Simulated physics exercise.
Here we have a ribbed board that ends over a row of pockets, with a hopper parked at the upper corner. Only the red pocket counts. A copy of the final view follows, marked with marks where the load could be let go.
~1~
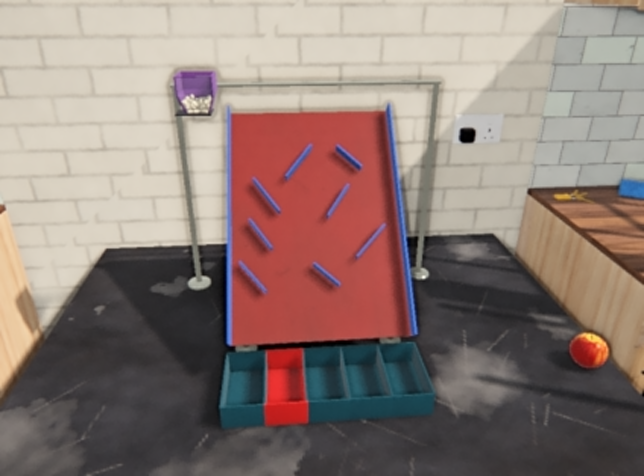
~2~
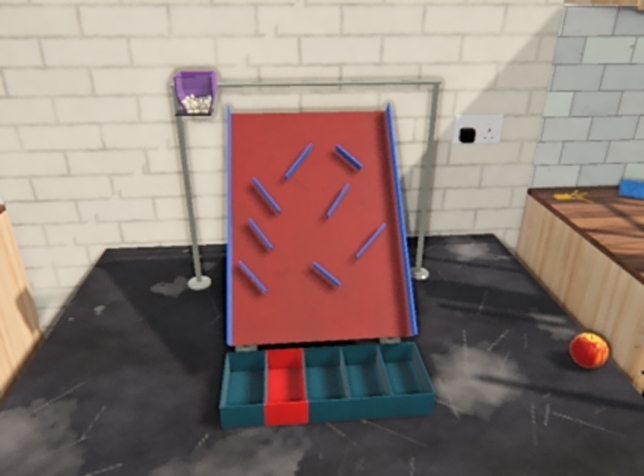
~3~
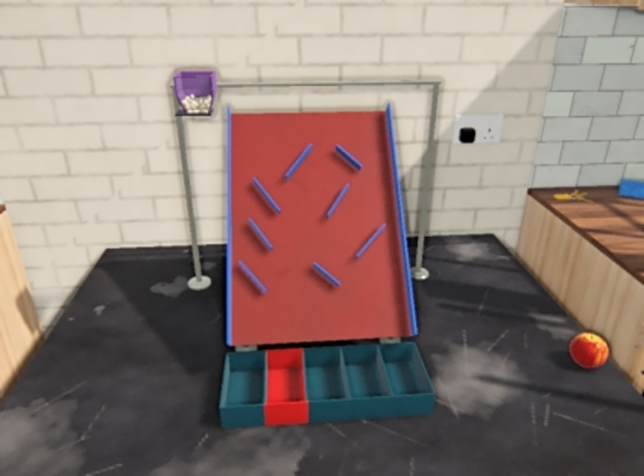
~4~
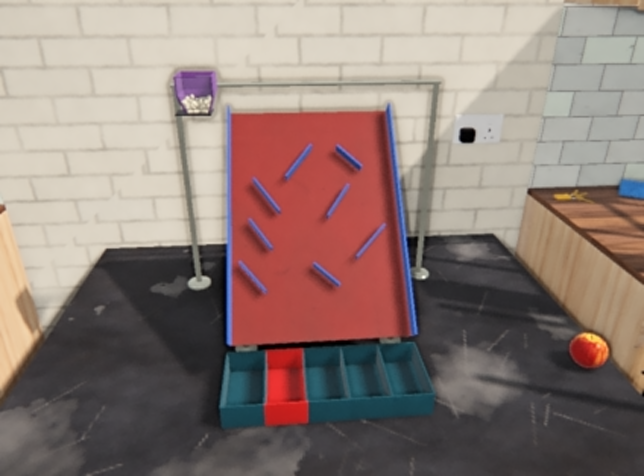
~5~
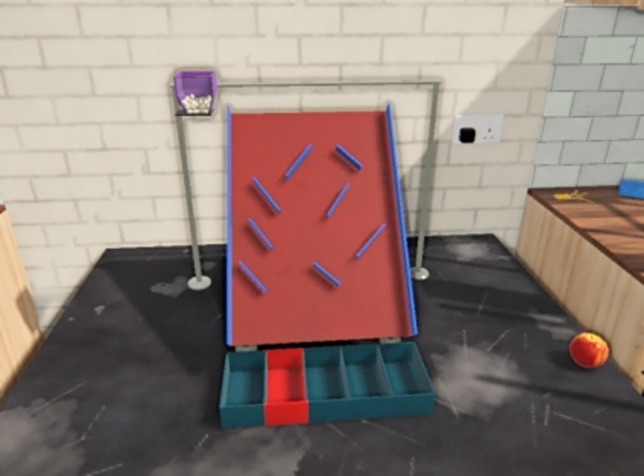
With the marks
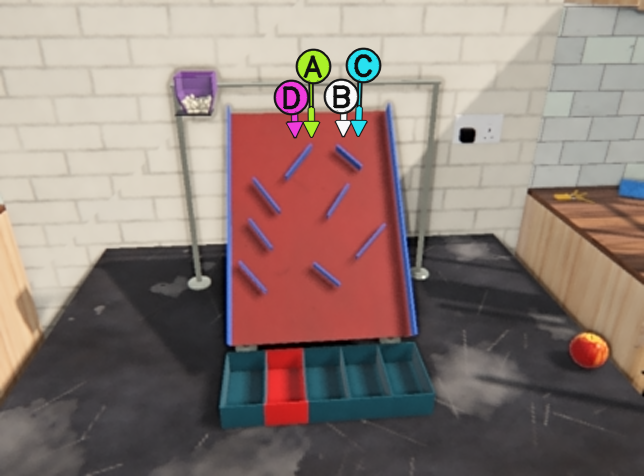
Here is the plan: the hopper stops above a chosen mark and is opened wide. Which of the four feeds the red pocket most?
Mark A does it best.
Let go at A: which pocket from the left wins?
The second from the left.
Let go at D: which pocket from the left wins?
The third from the left.
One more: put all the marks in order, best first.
Best to worst: A, D, B, C.
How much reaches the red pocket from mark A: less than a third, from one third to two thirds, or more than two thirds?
It is from one third to two thirds.
On the marked copy, mark A meets the board at (311, 131); mark B meets the board at (343, 130); mark C meets the board at (358, 130); mark D meets the board at (294, 131).
If A is chosen, close to half in the red pocket, close to half in other pockets.
If B is chosen, a small share in the red pocket, the bulk in other pockets.
If C is chosen, none at all in the red pocket, all but a few in other pockets, only a few held on the board.
If D is chosen, close to a quarter in the red pocket, close to two thirds in other pockets, only a few outside the box.
